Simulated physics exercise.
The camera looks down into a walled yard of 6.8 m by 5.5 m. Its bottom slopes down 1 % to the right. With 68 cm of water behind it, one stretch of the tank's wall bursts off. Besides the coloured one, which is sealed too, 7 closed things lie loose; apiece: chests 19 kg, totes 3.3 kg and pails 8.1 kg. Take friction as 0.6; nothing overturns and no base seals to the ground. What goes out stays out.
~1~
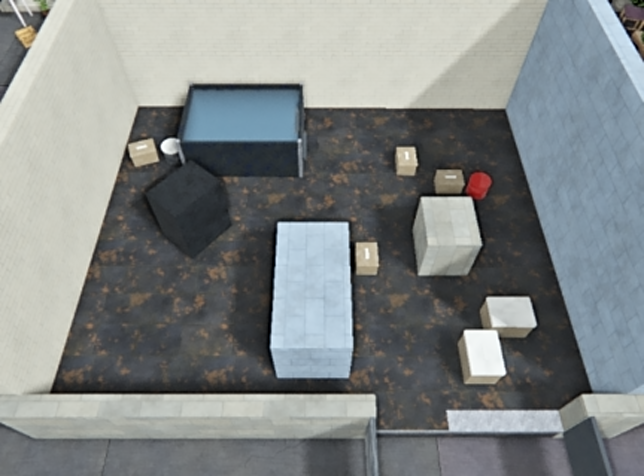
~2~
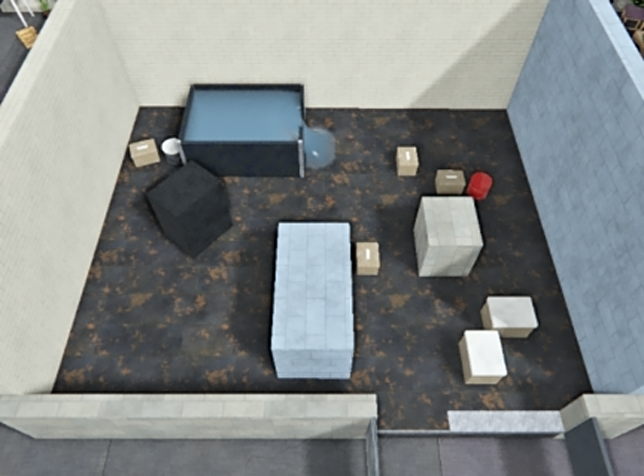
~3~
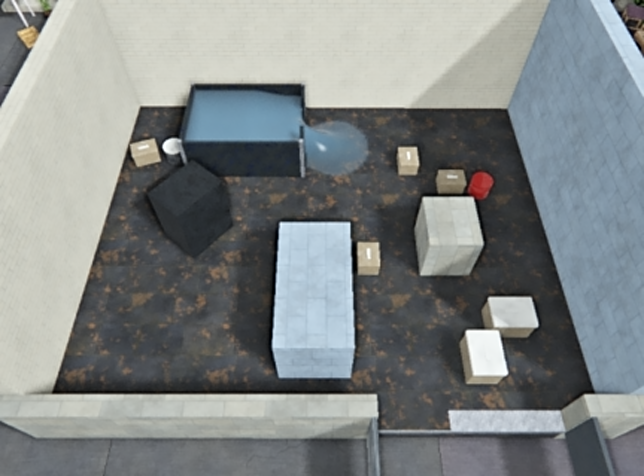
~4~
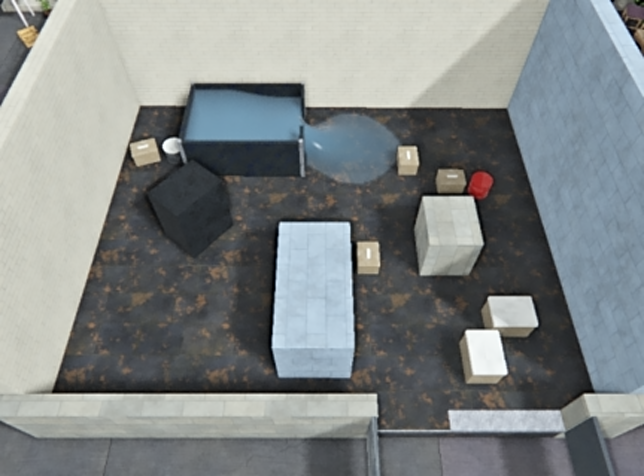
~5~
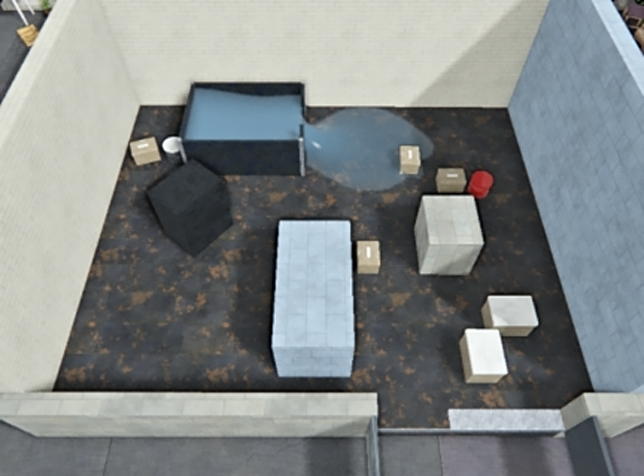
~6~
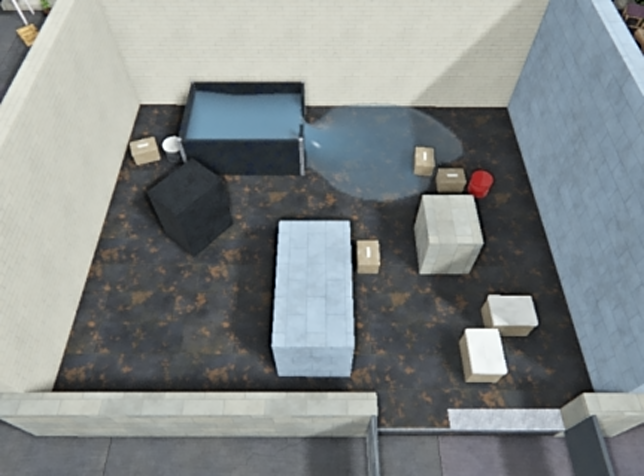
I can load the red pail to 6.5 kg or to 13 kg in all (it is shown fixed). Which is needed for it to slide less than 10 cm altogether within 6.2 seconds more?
I expect that neither weight holds it.
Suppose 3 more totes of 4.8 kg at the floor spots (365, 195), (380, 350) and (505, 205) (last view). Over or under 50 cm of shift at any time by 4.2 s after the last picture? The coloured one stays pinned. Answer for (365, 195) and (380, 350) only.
In that order: Over, less.
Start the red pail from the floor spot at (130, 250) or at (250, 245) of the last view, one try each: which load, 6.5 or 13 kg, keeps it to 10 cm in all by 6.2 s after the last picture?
In that order: The smaller is enough; the smaller is enough.
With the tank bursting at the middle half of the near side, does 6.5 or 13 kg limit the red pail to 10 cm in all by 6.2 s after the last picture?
Then the lower weight is enough.
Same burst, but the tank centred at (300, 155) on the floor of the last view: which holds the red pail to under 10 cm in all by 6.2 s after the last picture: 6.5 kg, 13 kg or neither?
In that case neither load is enough.
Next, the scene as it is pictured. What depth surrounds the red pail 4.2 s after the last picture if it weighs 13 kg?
About 9 cm.
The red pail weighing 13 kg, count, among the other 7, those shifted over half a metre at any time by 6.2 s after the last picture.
2 of them.
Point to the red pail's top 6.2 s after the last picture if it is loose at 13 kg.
Near (496, 207).
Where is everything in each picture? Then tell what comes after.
The first frame shows the red pail at (481, 180) rests on the ground; 2.4 m2 under water; 0 of 8 have shifted.
The second frame shows the red pail at (482, 180) rests on the ground; 2.8 m2 under water; 0 of 8 have shifted.
The third frame shows the red pail at (483, 180) rests on the ground; 3.5 m2 under water; 0 of 8 have shifted.
The fourth frame shows the red pail at (482, 180) rests on the ground; water covers 4.3 m2; 0 of 8 have shifted.
The fifth frame shows the red pail at (482, 179), on the bottom; 5.5 m2 under water; 0 of 8 have shifted.
The sixth frame shows the red pail at (482, 179), on the bottom; water covers 6.8 m2; 1 of 8 have shifted.
Then, 0.6 s after the last picture the red pail would be 12 cm from its start with 6.5 kg and 0 cm from its start with 13 kg; 5 cm of water round it then.
Then, 2.3 s after the last picture the red pail would be 124 cm from its start with 6.5 kg and 35 cm from its start with 13 kg; 14 cm of water round it then.
Then, 4.2 s after the last picture the red pail would be 312 cm from its start with 6.5 kg and 58 cm from its start with 13 kg; 9 cm of water round it then.
Then, 6.2 s after the last picture the red pail would be gone out with 6.5 kg and 58 cm from its start with 13 kg; 7 cm of water round it then.
